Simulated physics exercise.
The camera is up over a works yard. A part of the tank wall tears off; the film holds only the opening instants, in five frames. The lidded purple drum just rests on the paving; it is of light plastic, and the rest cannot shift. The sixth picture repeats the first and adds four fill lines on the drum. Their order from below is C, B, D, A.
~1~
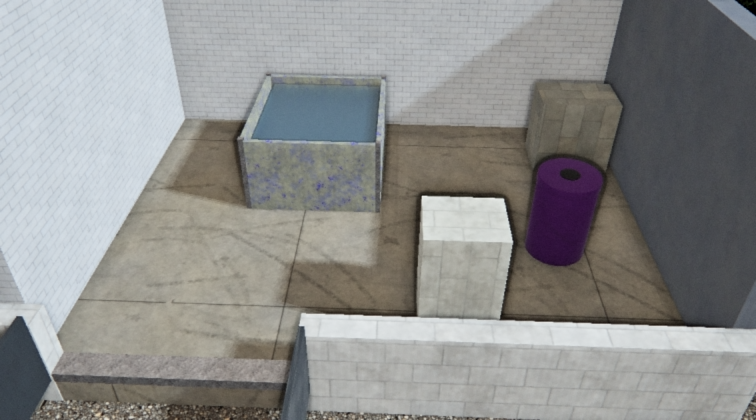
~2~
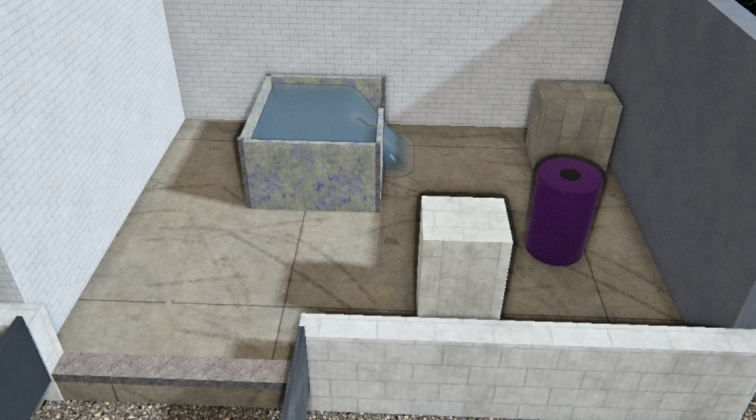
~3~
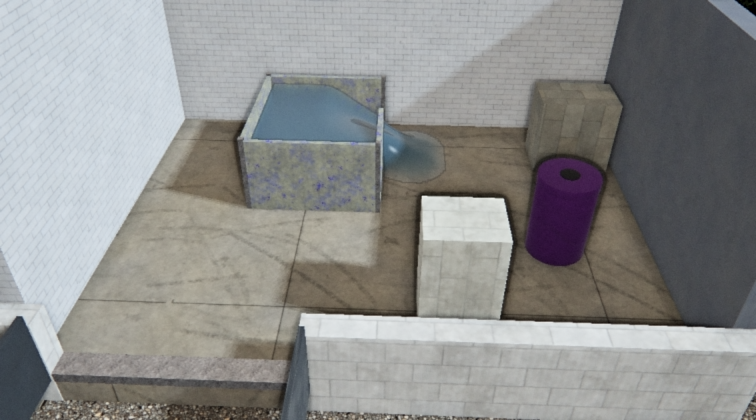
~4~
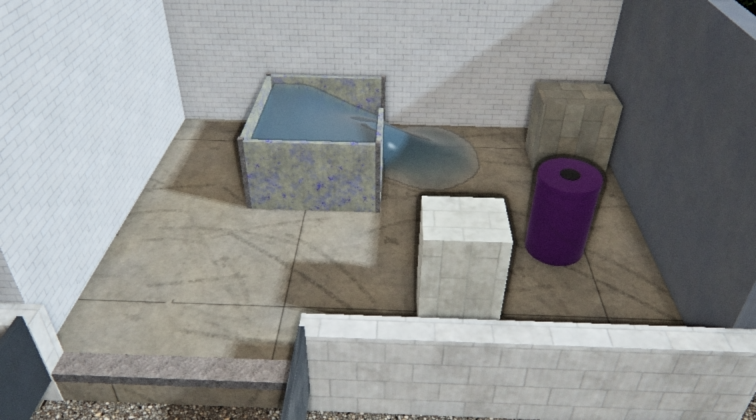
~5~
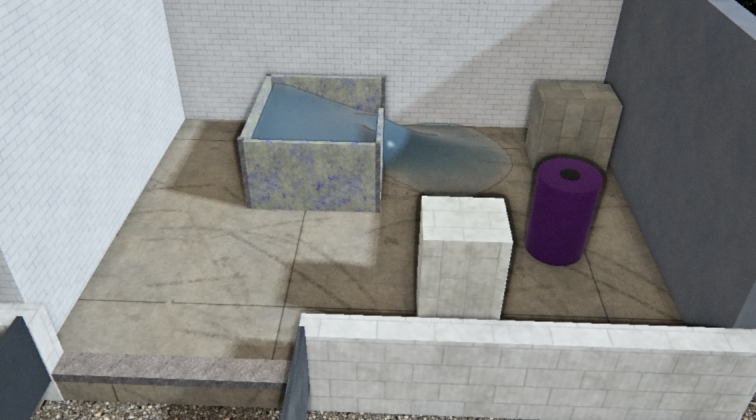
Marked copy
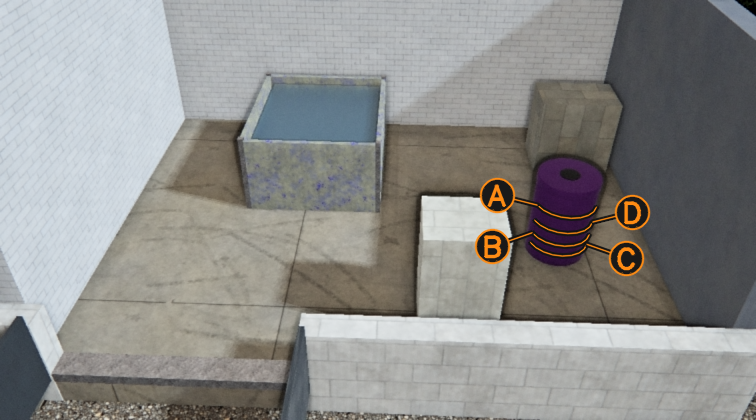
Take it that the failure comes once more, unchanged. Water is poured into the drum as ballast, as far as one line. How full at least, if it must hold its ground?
B is the one.
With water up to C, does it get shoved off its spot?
Yes, that goes wrong.
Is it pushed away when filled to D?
No.
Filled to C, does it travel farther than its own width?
Yes.
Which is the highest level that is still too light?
That would be C.
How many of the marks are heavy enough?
Three.
On the marked copy, A at (571, 218); B at (564, 246); C at (562, 256); D at (567, 233); from the bottom up C, B, D, A.
For level A, it does not move.
For level B, it does not move.
For level C, it is pushed about its own width away.
For level D, it does not move.
